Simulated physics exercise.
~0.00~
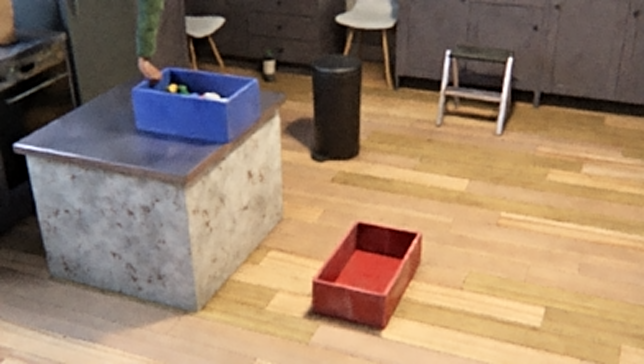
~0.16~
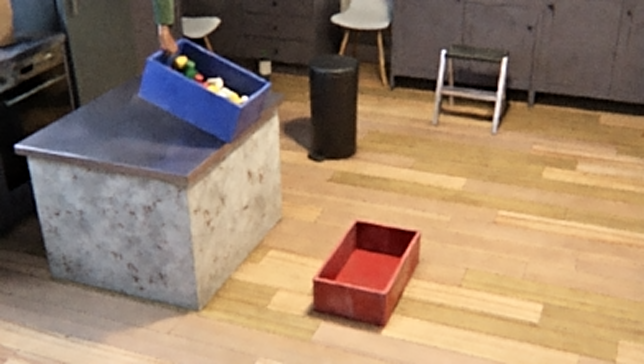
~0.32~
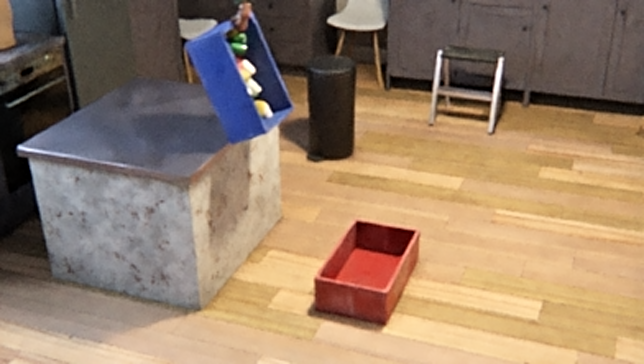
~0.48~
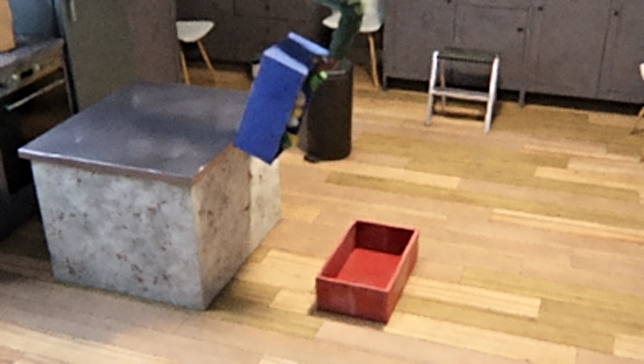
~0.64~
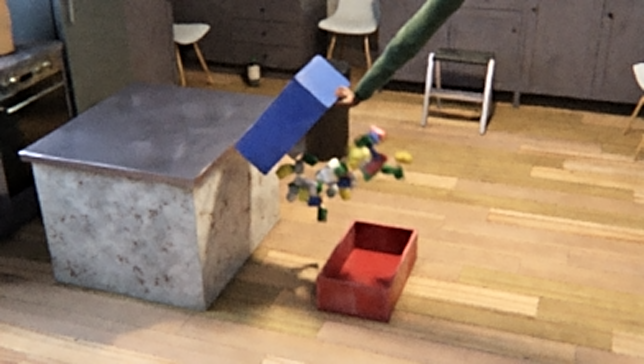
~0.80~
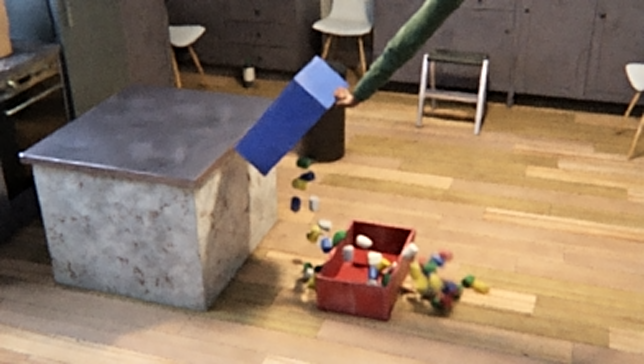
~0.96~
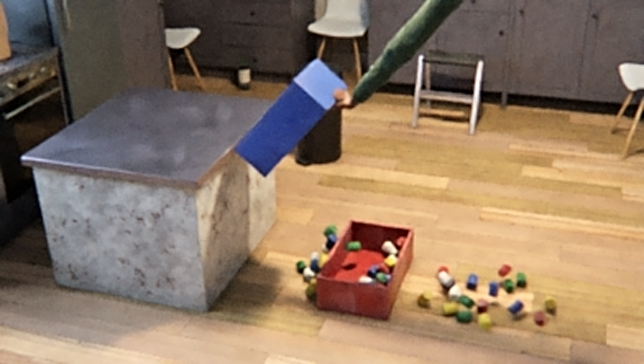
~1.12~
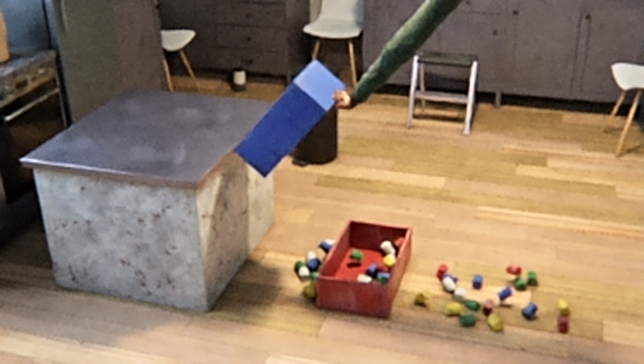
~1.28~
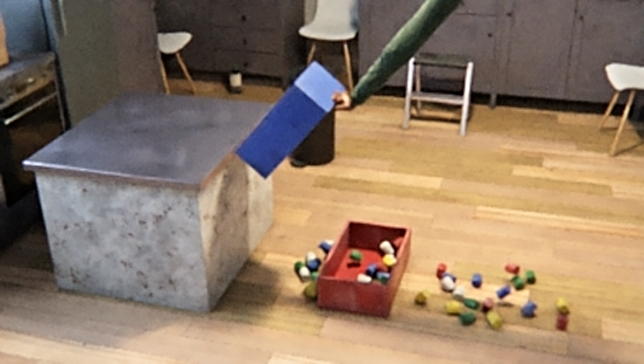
Blue crate tipped off a bench by a hand, spilling small colourful jars into and around a red box below.
